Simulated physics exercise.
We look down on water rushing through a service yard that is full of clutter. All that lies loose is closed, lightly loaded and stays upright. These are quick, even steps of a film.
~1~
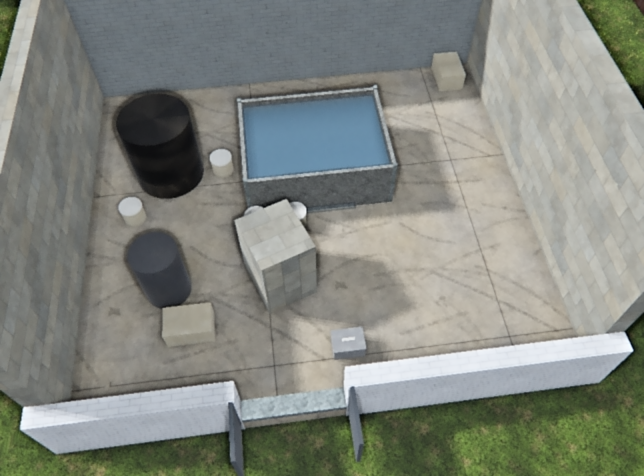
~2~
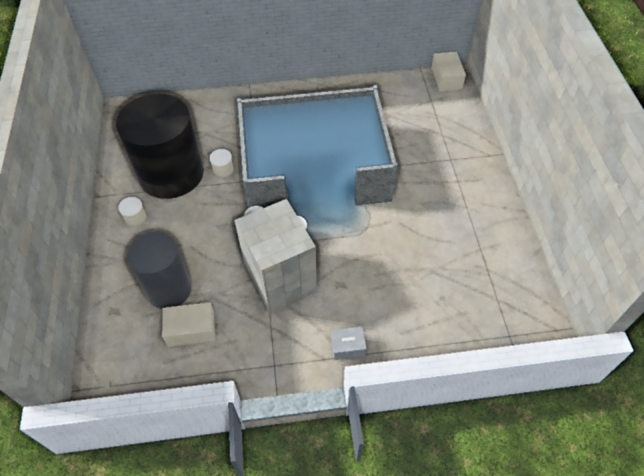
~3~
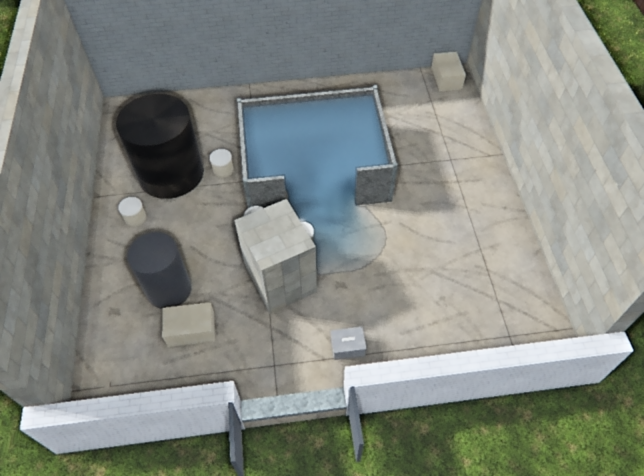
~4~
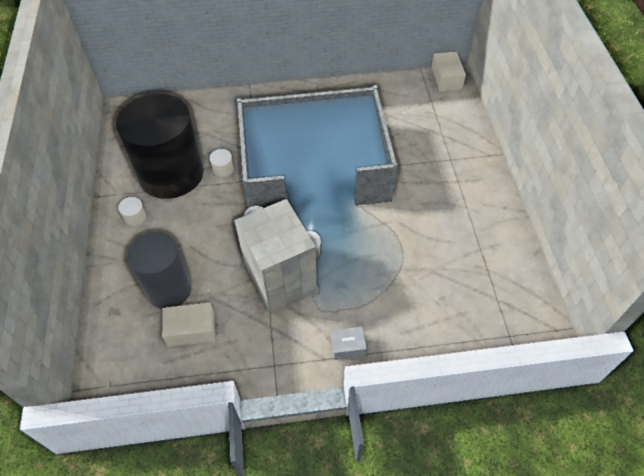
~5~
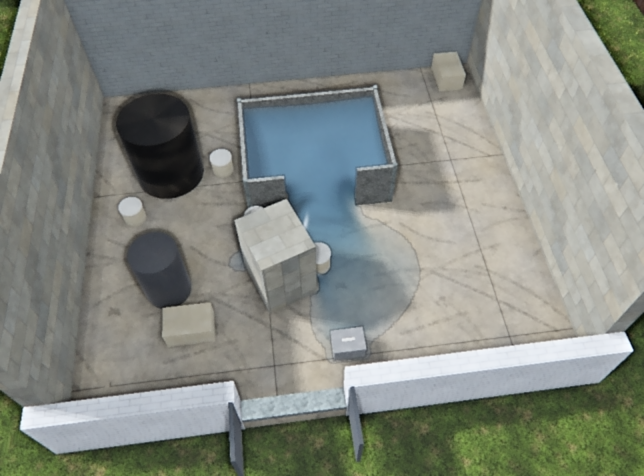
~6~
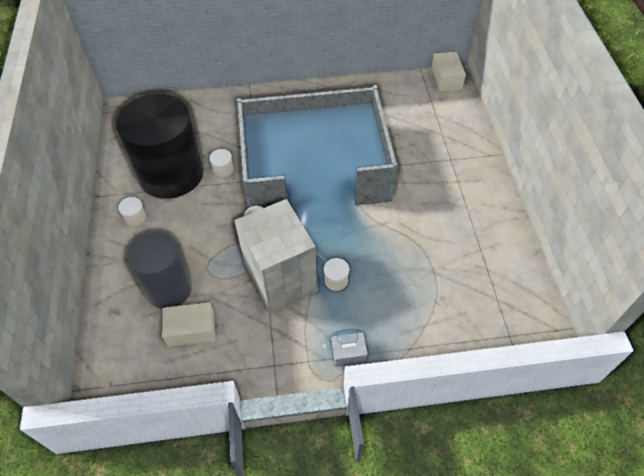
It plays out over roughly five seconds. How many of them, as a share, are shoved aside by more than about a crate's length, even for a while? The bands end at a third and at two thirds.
That comes to between one and two thirds.
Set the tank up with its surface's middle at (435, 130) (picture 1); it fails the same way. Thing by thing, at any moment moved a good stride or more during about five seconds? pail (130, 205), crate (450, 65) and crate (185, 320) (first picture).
As listed: Less than that, short of that, swept aside.
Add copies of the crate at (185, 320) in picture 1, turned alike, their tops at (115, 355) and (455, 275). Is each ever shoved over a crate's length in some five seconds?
In that order: Short of that, yes.
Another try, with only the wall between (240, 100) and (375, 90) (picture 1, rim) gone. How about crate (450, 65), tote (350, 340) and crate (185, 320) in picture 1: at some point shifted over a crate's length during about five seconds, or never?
In turn: Shifted that much, never so far, never so far.
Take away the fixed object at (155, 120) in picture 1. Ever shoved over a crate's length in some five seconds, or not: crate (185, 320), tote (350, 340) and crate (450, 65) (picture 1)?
In that order: Never so far, that far or more, no.
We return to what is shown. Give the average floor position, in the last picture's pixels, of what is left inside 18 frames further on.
Roughly at (289, 178).
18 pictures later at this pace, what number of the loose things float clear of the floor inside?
I count 2.
A moment on, 1 of 8 are well off their spots; 1 afloat.
Next, 2 of 8 are well off their spots; 2 afloat.
Later, 4 of 8 are well off their spots; 2 afloat.
In the end, 4 of 8 are well off their spots, and 4 have been at some point; 2 afloat.
